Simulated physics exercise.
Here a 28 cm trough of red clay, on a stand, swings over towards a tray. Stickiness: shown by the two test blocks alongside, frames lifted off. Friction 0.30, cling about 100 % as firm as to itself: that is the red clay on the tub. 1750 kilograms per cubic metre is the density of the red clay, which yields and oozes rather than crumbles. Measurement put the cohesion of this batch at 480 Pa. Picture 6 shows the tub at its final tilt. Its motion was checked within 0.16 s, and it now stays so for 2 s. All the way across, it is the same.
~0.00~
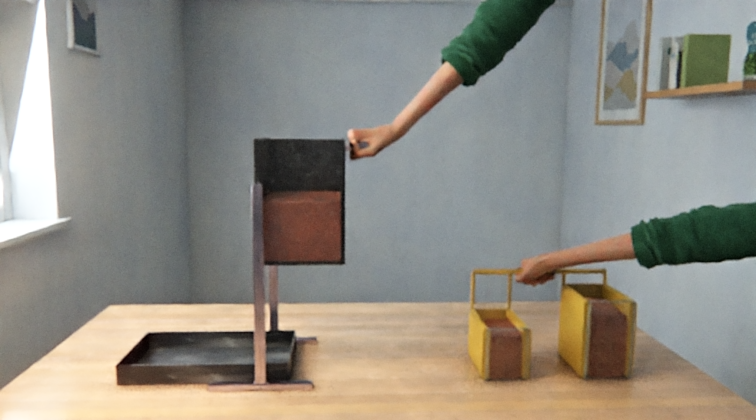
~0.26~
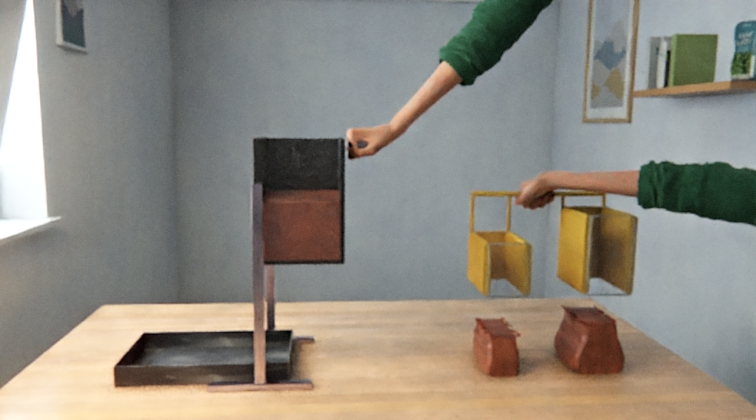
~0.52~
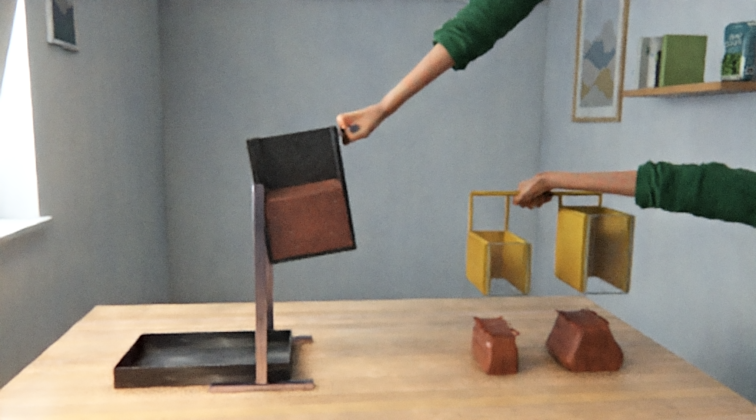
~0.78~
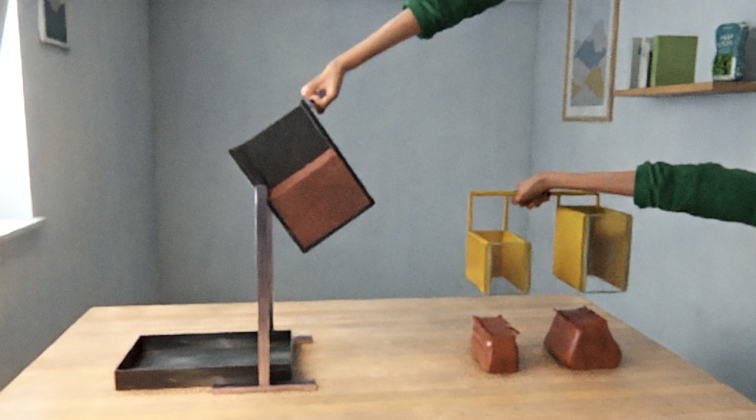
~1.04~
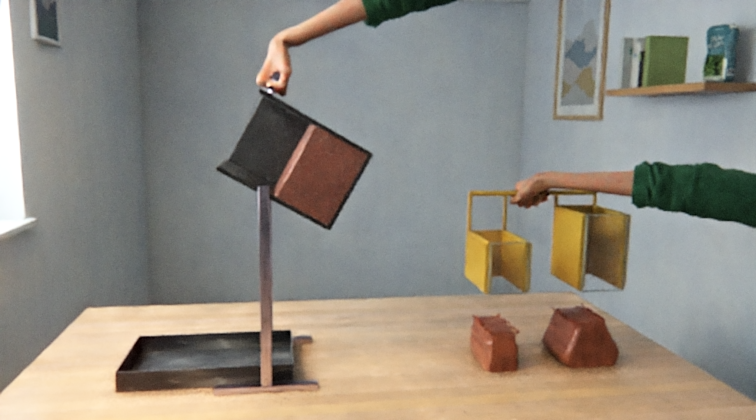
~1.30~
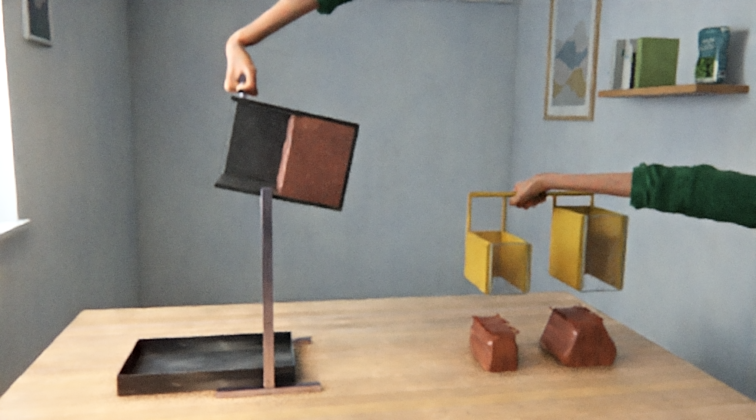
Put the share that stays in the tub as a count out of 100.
The share that stays is about 100 out of 100.
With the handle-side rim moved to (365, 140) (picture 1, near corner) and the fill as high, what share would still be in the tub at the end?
The tub would keep roughly 100 percent.
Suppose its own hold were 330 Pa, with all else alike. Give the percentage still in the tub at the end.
Roughly 100 per cent.
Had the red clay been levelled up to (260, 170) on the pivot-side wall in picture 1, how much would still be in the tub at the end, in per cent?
100 %.
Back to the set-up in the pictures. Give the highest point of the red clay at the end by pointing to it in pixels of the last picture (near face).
I'd point to somewhere around (343, 126).
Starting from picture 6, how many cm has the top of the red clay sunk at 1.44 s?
About 0 cm.
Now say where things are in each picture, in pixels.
The first picture shows handle-side rim at (341, 141), tilt 0 degrees; top of the red clay at (332, 201); blocks stand 11 cm, 16 cm (left to right).
The second picture shows handle-side rim at (341, 141), tilt 0 degrees; top of the red clay at (331, 201); blocks stand 11 cm, 13 cm (left to right).
The third picture shows handle-side rim at (333, 128), tilt 10 degrees; top of the red clay at (337, 189); blocks stand 10 cm, 12 cm (left to right).
The fourth picture shows handle-side rim at (301, 102), tilt 35 degrees; top of the red clay at (333, 156); blocks stand 10 cm, 12 cm (left to right).
The fifth picture shows handle-side rim at (260, 93), tilt 61 degrees; top of the red clay at (317, 128); blocks stand 10 cm, 12 cm (left to right).
The sixth picture shows handle-side rim at (232, 100), tilt 78 degrees; top of the red clay at (299, 117); blocks stand 10 cm, 12 cm (left to right).
After 1.44 s, the tub is at 78 degrees and holds 100 %.
After 1.61 s, the tub is at 78 degrees and holds 100 %.
After 1.78 s, the tub is at 78 degrees and holds 100 %.
After 1.95 s, the tub is at 78 degrees and holds 100 %.
After 3.30 s, at the end, the tub is at 78 degrees and holds 100 %.
